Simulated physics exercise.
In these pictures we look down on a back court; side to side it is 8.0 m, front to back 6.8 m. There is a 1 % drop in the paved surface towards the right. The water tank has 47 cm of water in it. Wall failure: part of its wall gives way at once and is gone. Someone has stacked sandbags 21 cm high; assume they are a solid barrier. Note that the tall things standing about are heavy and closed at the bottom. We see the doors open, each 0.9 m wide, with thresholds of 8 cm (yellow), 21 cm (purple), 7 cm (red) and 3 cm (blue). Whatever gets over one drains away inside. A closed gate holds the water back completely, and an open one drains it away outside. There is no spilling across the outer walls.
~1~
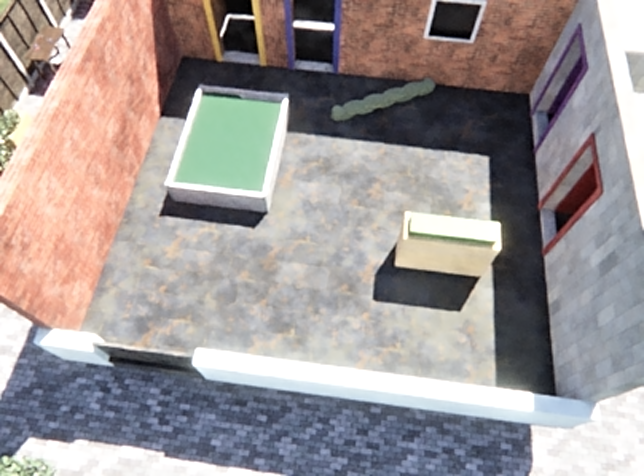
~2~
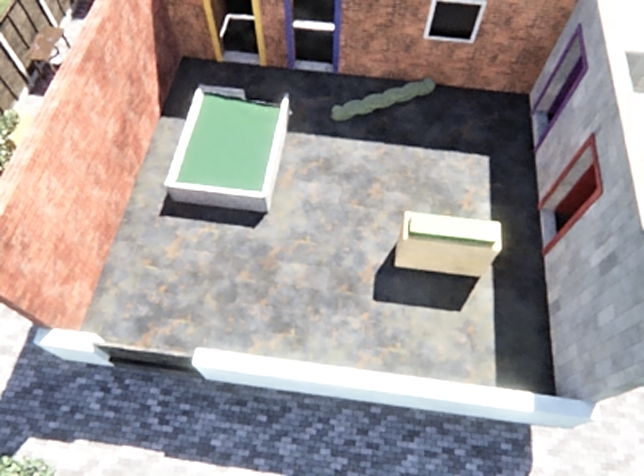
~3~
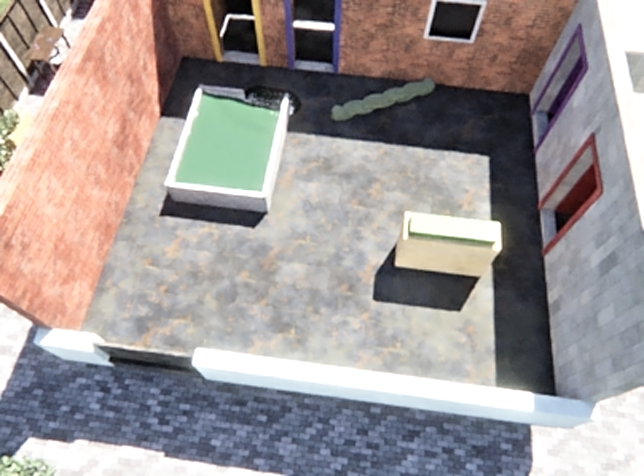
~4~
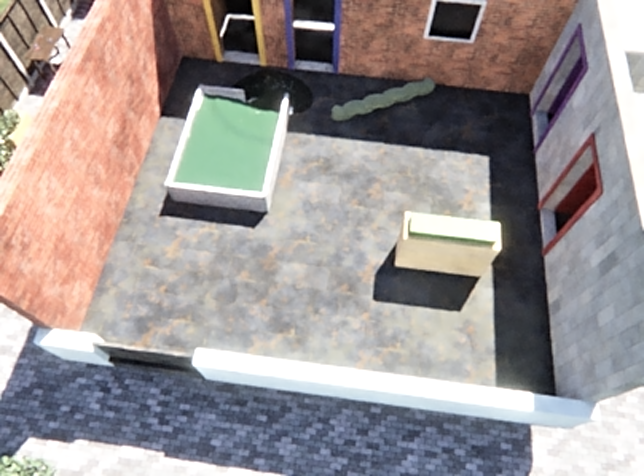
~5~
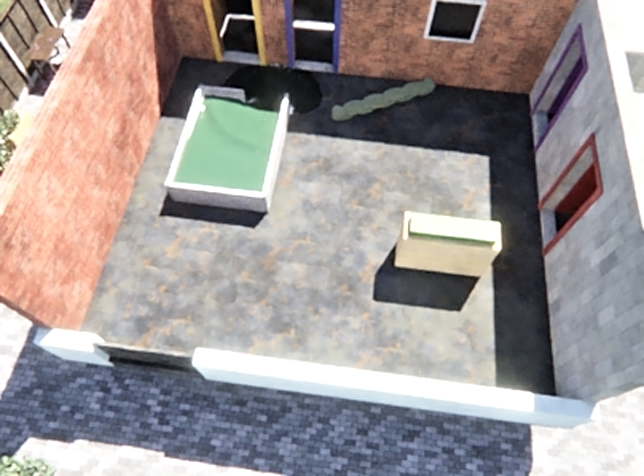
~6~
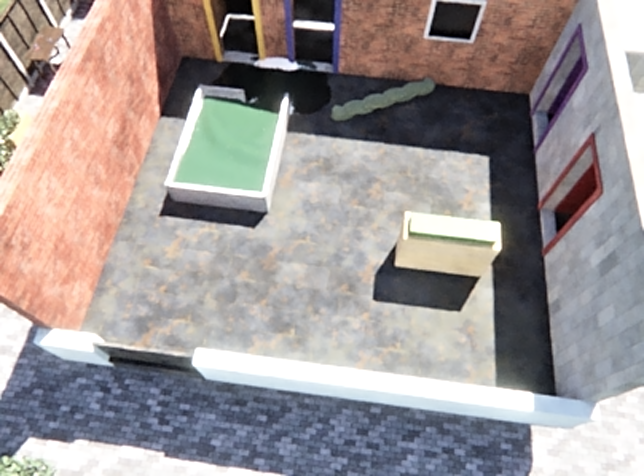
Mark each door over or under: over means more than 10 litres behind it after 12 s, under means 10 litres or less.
Yellow door over, purple door under, red door under, blue door over.
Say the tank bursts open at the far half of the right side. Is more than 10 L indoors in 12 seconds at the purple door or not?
Purple: Falls short.
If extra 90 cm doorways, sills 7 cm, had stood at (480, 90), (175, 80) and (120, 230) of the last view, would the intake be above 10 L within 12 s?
So, in the order given, it's shy of the mark, then beyond the mark, then shy of the mark.
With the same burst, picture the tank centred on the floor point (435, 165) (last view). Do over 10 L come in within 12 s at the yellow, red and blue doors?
Checking each door against the limit: Yellow does not exceed it, red does not exceed it, blue does not exceed it.
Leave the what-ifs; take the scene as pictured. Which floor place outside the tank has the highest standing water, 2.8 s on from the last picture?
You'll find it around (416, 86).
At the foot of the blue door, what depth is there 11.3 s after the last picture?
7.0 cm or so.
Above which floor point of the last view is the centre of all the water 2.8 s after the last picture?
About (254, 130).
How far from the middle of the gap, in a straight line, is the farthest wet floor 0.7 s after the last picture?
Distance: Approx. 2.2 m.
Then, 0.7 s after the last picture water covers 5 % of the floor and is deepest (30 cm) near (282, 71); yellow door 14 cm at the sill, 8 L in, purple door not reached, red door not reached, blue door 14 cm at the sill, 40 L in.
Then, 1.5 s after the last picture water covers 10 % of the floor and is deepest (30 cm) near (274, 70); yellow door 17 cm at the sill, 32 L in, purple door not reached, red door not reached, blue door 17 cm at the sill, 126 L in.
Then, 2.8 s after the last picture water covers 15 % of the floor and is deepest (28 cm) near (416, 86); yellow door 12 cm at the sill, 74 L in, purple door not reached, red door not reached, blue door 14 cm at the sill, 238 L in.
Then, 6.3 s after the last picture water covers 30 % of the floor and is deepest (16 cm) near (282, 71); yellow door 8 cm at the sill, 100 L in, purple door 3 cm at the sill, 0 L in, red door not reached, blue door 9 cm at the sill, 407 L in.
Then, 11.3 s after the last picture water covers 55 % of the floor and is deepest (12 cm) near (408, 85); yellow door 5 cm at the sill, 104 L in, purple door 2 cm at the sill, 0 L in, red door 2 cm at the sill, 0 L in, blue door 7 cm at the sill, 506 L in.
